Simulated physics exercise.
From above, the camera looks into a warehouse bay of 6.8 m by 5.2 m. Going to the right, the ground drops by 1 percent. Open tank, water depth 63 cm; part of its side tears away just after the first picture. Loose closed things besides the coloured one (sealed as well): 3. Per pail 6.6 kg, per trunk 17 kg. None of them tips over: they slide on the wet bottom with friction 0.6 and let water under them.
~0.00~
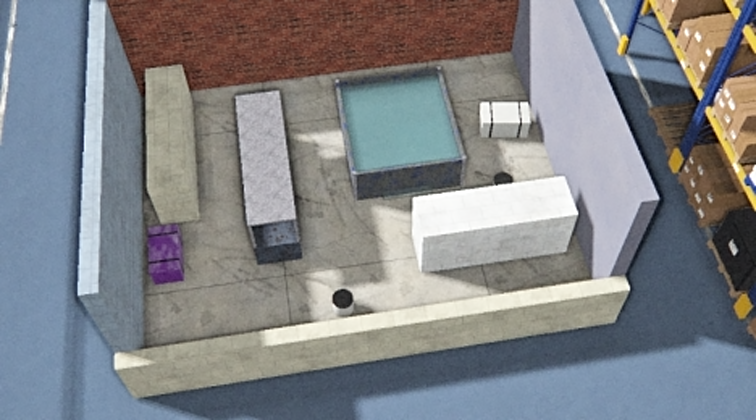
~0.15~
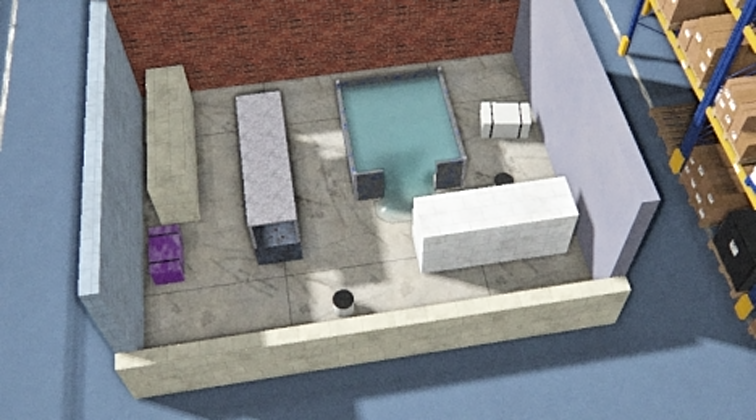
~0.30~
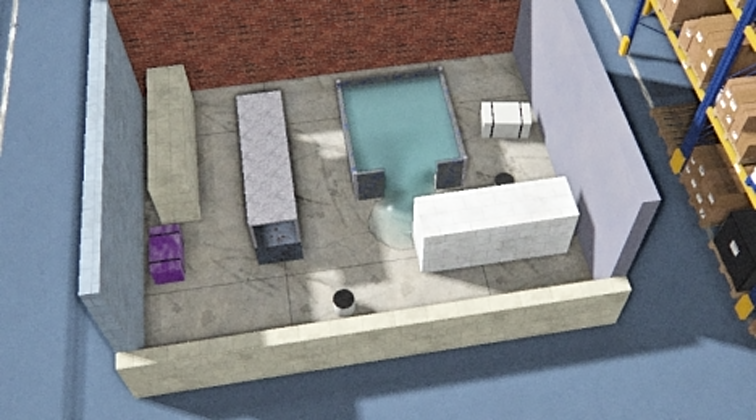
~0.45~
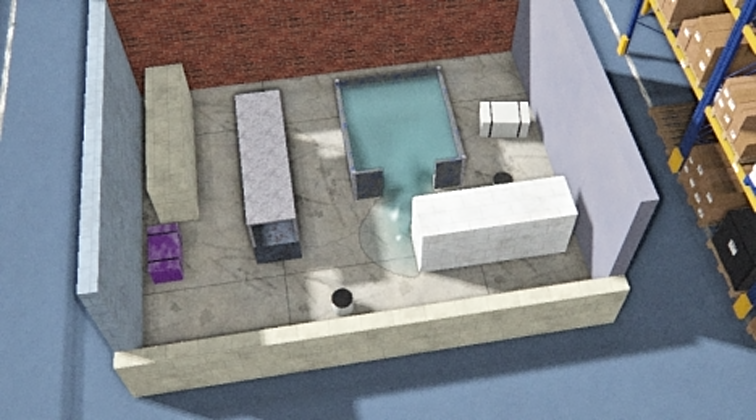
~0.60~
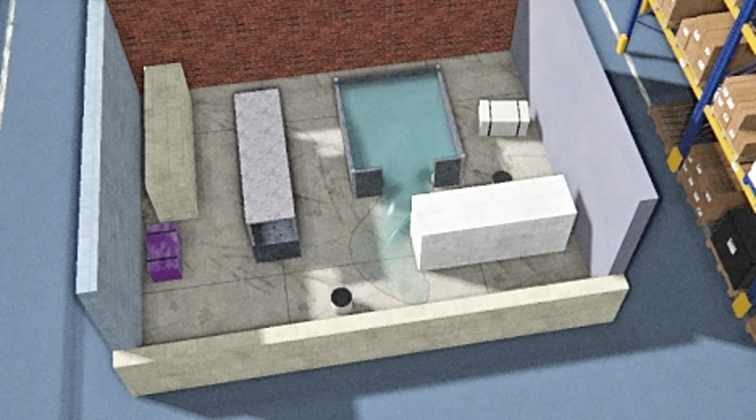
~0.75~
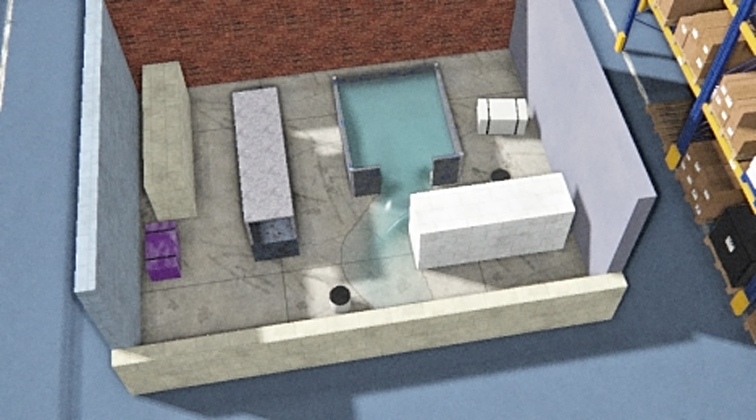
Water pouring through a gap in an open tank's near side and spreading across a walled warehouse bay, purple trunk staying still.
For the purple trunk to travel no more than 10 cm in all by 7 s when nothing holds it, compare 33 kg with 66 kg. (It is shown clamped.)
Only upper setting passes.
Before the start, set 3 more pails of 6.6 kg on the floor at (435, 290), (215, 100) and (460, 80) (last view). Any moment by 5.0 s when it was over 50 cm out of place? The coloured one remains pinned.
The first is lower, the second lower, the third higher.
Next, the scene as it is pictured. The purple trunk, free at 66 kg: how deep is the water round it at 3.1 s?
Around 4 cm.
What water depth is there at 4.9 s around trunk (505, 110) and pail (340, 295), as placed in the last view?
I'd put it at 6 cm and 15 cm respectively.
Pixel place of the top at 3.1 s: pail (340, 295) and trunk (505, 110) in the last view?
I'd say close to (144, 321) and close to (479, 80).
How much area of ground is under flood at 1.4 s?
10.5 m2.
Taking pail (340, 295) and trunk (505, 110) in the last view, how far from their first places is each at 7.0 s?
In turn: 200 cm, 250 cm.
After 1.4 s the purple trunk would be 0 cm from its start with 33 kg and 0 cm from its start with 66 kg; 0 cm of water round it then.
After 3.1 s the purple trunk would be 0 cm from its start with 33 kg and 0 cm from its start with 66 kg; 4 cm of water round it then.
After 4.9 s the purple trunk would be 39 cm from its start with 33 kg and 0 cm from its start with 66 kg; 6 cm of water round it then.
After 7.0 s the purple trunk would be 78 cm from its start with 33 kg and 0 cm from its start with 66 kg; 6 cm of water round it then.
